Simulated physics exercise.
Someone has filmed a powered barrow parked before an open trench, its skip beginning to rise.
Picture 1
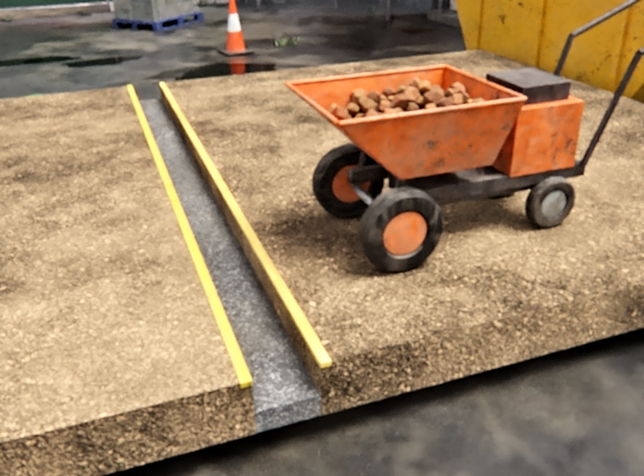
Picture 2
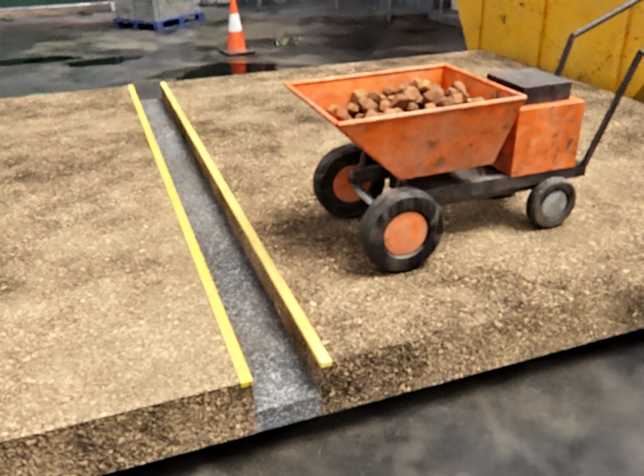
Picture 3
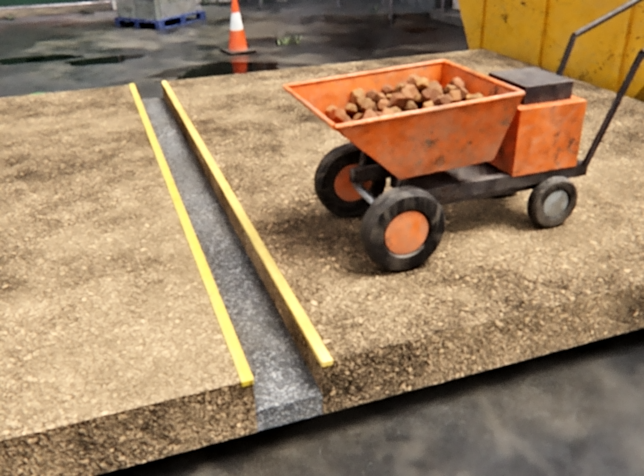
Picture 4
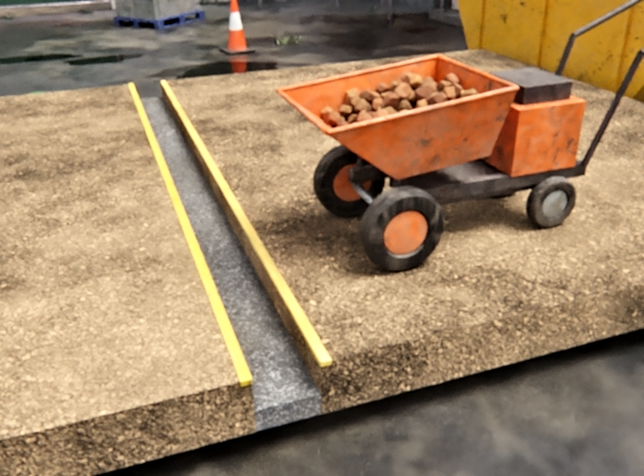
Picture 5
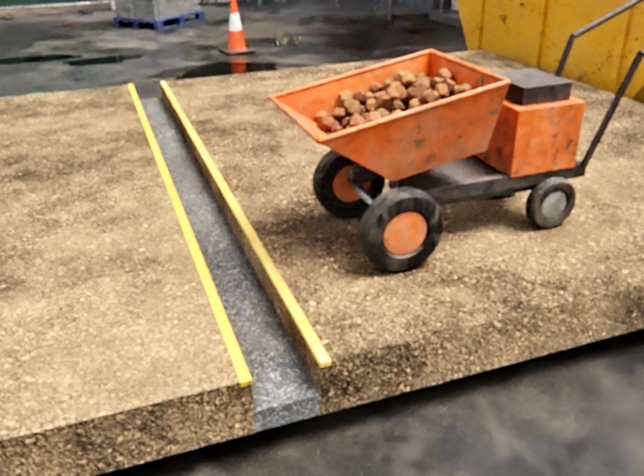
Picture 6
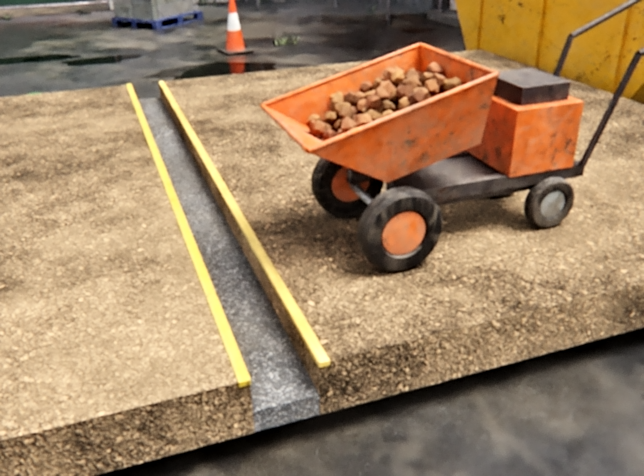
Beside a narrow trench, a parked barrow's orange skip of brown clods gradually tilts left.
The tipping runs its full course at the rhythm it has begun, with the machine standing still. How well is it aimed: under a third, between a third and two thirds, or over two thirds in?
In the trench: Between a third and two thirds.
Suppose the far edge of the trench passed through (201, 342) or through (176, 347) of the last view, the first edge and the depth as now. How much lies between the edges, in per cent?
In turn 70 and 80 in a hundred.
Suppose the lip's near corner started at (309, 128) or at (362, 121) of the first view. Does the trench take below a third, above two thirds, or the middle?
The first try: Under a third. The second: In the middle band.
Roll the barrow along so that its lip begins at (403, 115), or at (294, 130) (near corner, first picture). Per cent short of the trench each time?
Roughly 20 per cent, and 0 per cent.
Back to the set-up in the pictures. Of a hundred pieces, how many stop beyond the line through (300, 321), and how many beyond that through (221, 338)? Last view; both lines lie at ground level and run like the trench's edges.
About 70 and 10 per cent.
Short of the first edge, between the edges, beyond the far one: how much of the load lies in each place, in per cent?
About: Short 0, between 55, beyond 10 per cent.
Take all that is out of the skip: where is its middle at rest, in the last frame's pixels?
Near (227, 275).
Soon after the last picture, skip tipped steeply; all in the skip.
A little later, skip tipped right over; about two thirds in the skip; about a quarter in or heaped over the trench; a stray few beyond it; a stray few falling.
Later still, skip tipped right over; about a third in the skip; about half in or heaped over the trench; a small part beyond it.
At rest, skip tipped right over; about a third in the skip; about half in or heaped over the trench; a small part beyond it.
